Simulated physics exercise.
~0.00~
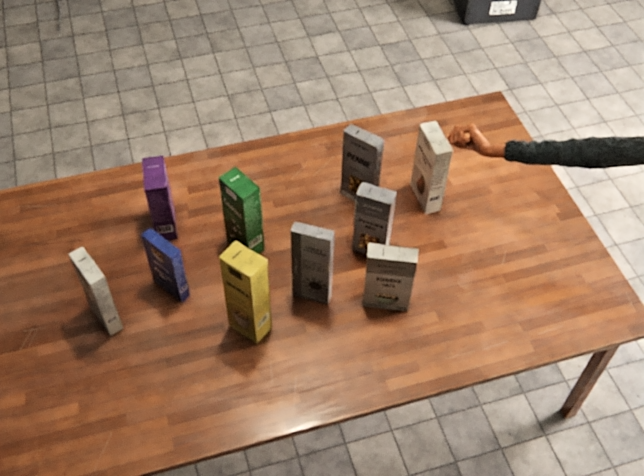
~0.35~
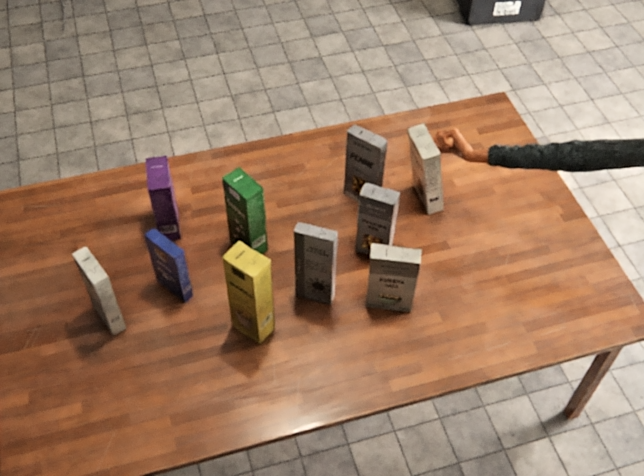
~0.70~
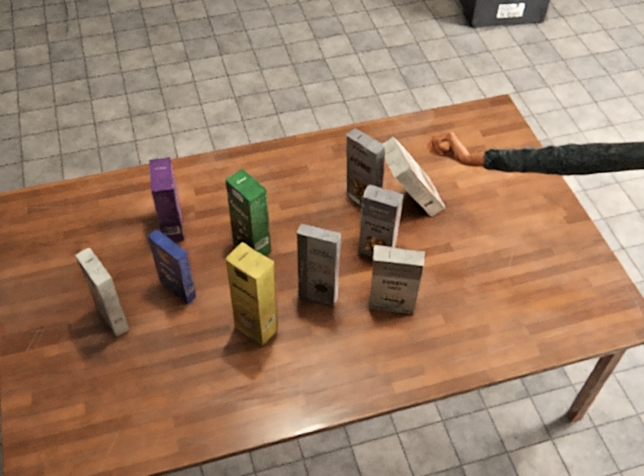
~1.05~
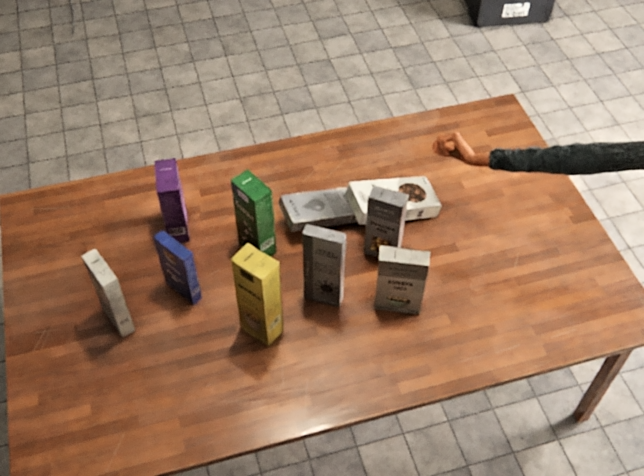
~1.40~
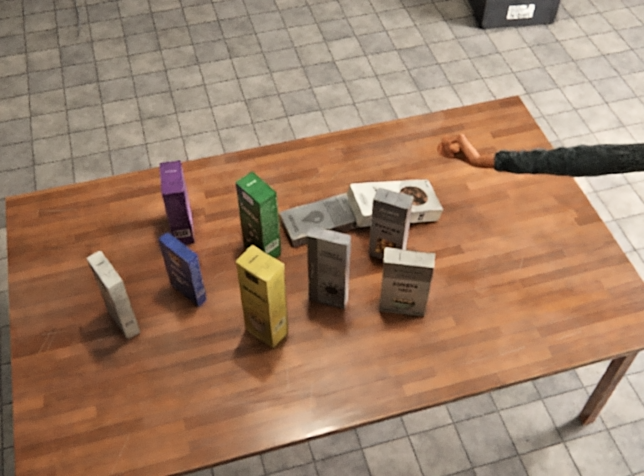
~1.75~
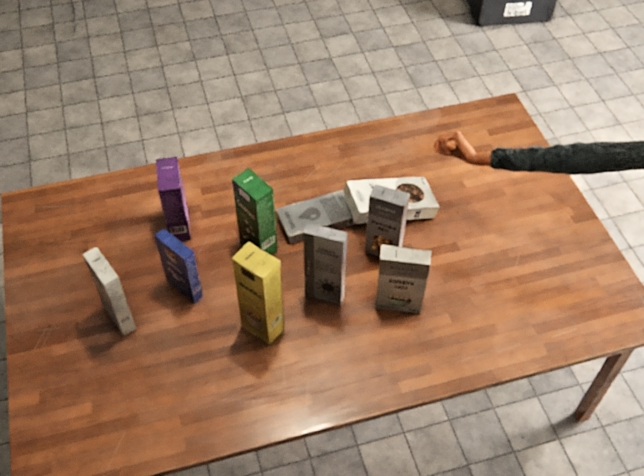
On a wooden table on a tiled floor, a hand tipped a pale box leftward into the gray one beside it, and both toppled flat, while the green, purple, blue, yellow and other boxes stayed standing as the hand hovered nearby.
